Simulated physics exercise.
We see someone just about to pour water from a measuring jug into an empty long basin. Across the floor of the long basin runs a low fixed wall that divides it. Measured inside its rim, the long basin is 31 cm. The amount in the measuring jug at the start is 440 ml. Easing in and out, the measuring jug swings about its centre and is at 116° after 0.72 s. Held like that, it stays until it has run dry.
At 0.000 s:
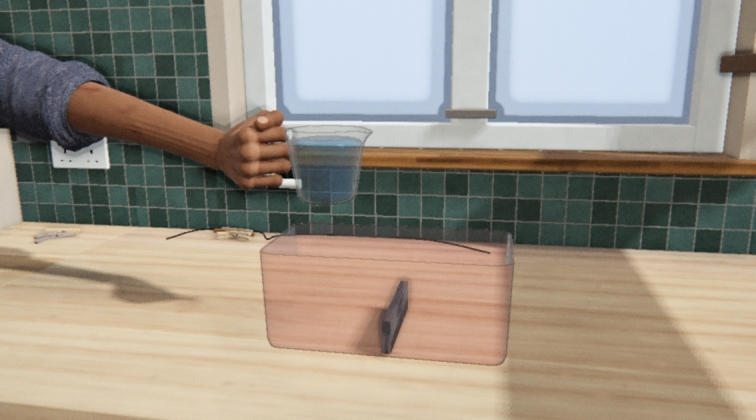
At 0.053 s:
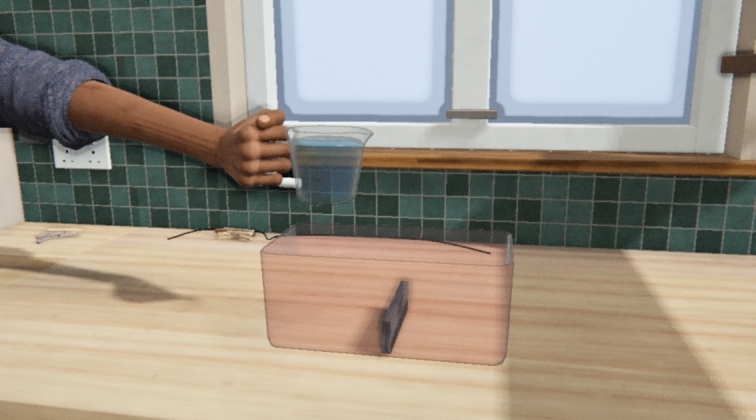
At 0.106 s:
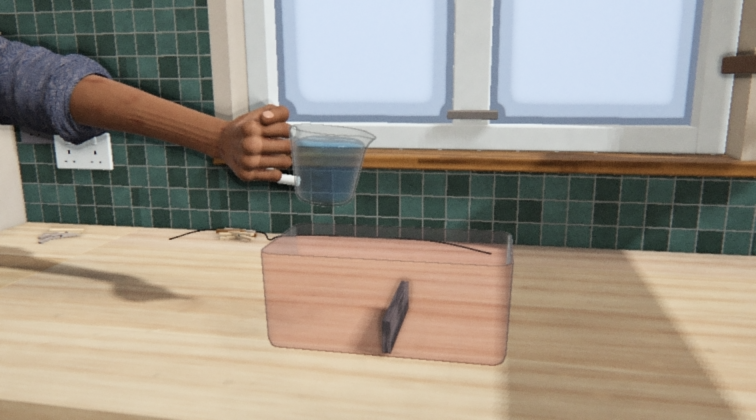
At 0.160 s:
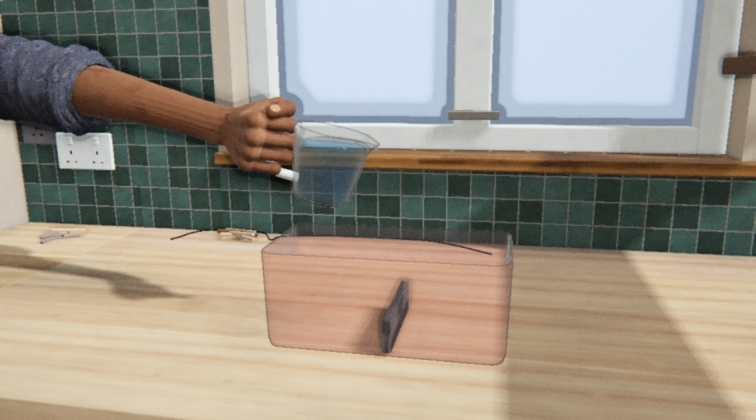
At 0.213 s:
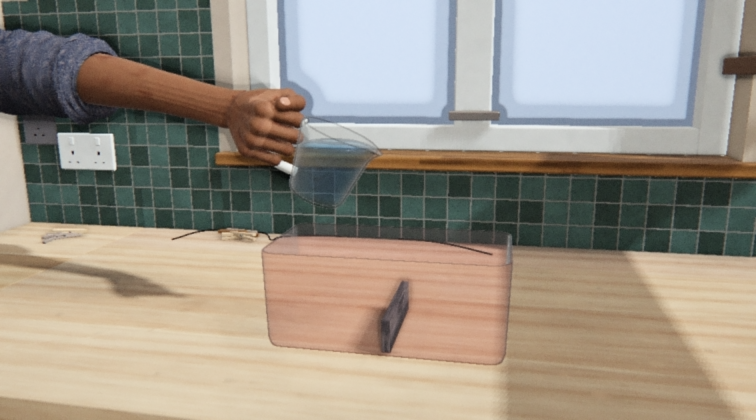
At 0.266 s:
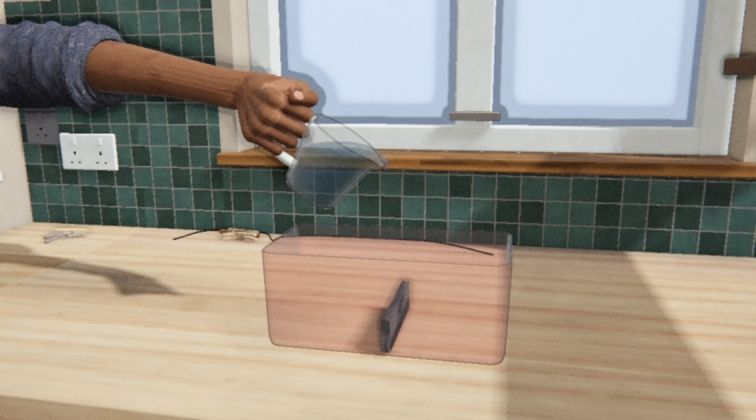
On a wooden counter, a hand tilts a measuring jug rightward above a clear pinkish basin.
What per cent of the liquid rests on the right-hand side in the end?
68 percent.
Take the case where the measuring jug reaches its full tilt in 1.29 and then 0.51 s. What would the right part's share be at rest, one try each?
85 in a hundred, followed by 55 in a hundred.
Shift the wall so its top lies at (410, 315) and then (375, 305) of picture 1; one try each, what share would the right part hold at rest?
The first gives near 45 per cent and the second near 90 per cent.
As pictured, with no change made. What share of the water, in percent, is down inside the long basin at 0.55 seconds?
Roughly 44 percent.
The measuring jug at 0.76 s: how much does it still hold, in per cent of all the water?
Around 1 in a hundred.
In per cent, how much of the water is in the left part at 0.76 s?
28 %.
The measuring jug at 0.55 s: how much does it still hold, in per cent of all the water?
About 34 percent.
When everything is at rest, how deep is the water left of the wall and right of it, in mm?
Roughly 6 mm on the left side and 14 mm on the right side.
After 0.55 s the tilt is 101° and 34 per cent is still to pour, 4 is left of the wall and 39 right of it.
After 0.76 s the tilt is 116° and 1 per cent is still to pour, 28 is left of the wall and 68 right of it.
After 0.98 s the tilt is 116° and 0 per cent is still to pour, 31 is left of the wall and 68 right of it.
After 1.22 s the tilt is 116° and 0 per cent is still to pour, 31 is left of the wall and 68 right of it.
In the end 31 per cent lies left of the wall, 68 right of it and 1 outside.
